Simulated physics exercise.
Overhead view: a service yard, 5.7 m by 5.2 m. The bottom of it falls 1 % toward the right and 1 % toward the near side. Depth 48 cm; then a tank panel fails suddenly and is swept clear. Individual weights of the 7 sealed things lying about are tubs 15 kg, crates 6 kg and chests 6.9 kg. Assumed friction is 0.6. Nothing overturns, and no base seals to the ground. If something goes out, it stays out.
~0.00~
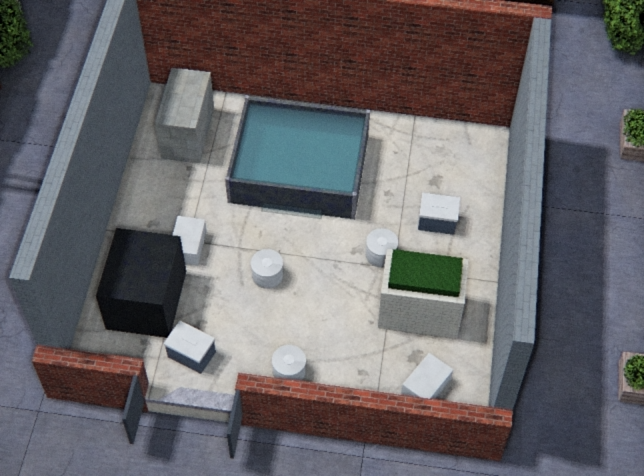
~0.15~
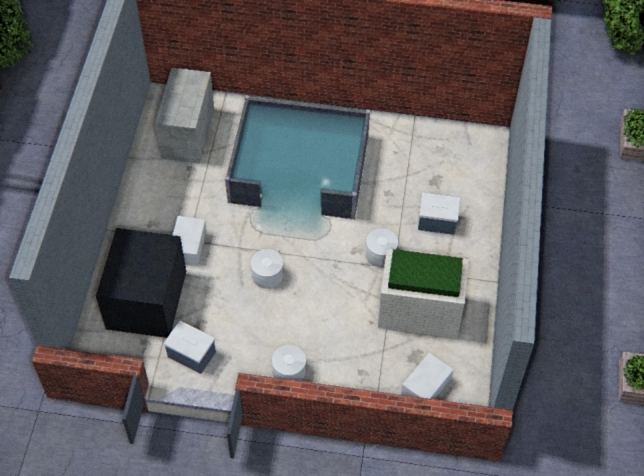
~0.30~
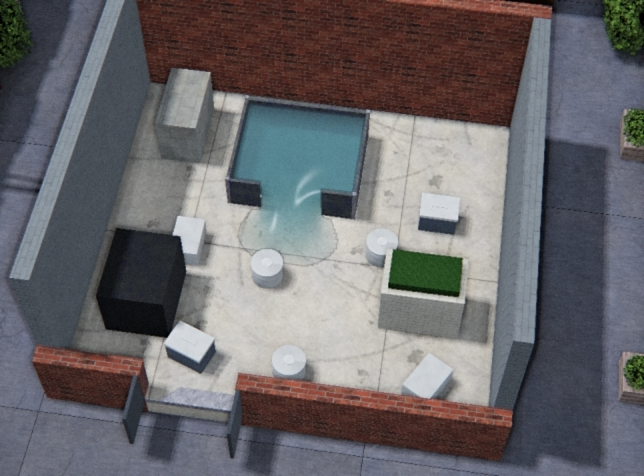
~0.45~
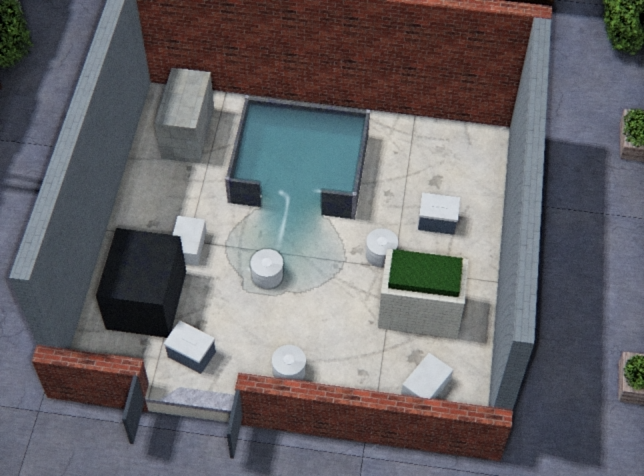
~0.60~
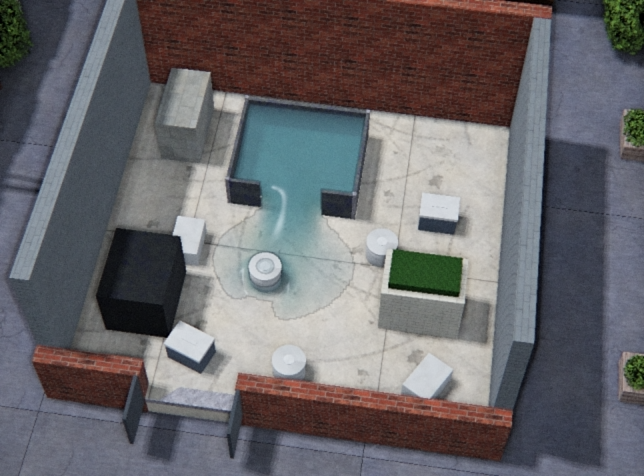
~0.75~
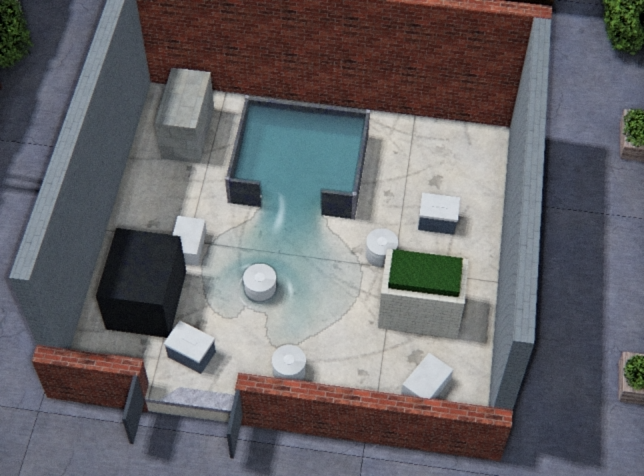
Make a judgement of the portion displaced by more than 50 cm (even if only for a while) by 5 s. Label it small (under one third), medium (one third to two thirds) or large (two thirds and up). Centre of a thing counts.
Medium.
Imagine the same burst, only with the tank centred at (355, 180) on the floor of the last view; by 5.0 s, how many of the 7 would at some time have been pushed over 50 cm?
Then the count would be 4.
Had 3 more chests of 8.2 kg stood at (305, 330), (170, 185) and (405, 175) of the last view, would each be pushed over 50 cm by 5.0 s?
Reading them off in order: Clears the mark, not beyond, not beyond.
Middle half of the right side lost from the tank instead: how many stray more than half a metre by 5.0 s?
Result: 2 of them.
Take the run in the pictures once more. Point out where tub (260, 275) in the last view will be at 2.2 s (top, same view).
Somewhere near (209, 379) in the last view.
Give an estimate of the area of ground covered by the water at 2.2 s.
Some 13 m2 of it.
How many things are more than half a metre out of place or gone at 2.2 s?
The answer is 2.
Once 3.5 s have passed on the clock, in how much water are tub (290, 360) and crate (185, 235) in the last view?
Roughly 10 and 1 cm.
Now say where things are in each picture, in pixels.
A tub at (267, 262) rests on the ground; a tub at (289, 359) rests on the ground; 2.8 m2 under water; 0 of 7 have shifted, in the first picture.
A tub at (267, 262) rests on the ground; a tub at (289, 359), on the bottom; water covers 3.3 m2; 0 of 7 have shifted, in the second picture.
A tub at (267, 262), on the bottom; a tub at (289, 359), on the bottom; water covers 3.9 m2; 0 of 7 have shifted, in the third picture.
A tub at (267, 263), on the bottom; a tub at (289, 359), on the bottom; 4.6 m2 under water; 0 of 7 have shifted, in the fourth picture.
A tub at (265, 266) rests on the ground, 6 cm from its start; a tub at (289, 359), on the bottom; 5.4 m2 under water; 1 of 7 have shifted, in the fifth picture.
A tub at (259, 277) rests on the ground, 26 cm from its start; a tub at (289, 359), on the bottom; 6.2 m2 under water; 1 of 7 have shifted, in the sixth picture.
After 1.1 s 1 of 7 are over 50 cm from their spots; 0 afloat.
After 2.2 s 2 of 7 are over 50 cm from their spots; 1 afloat.
After 3.5 s 4 of 7 are over 50 cm from their spots; 2 afloat.
After 5.0 s 4 of 7 are over 50 cm from their spots, and 4 have been at some point; 2 afloat.
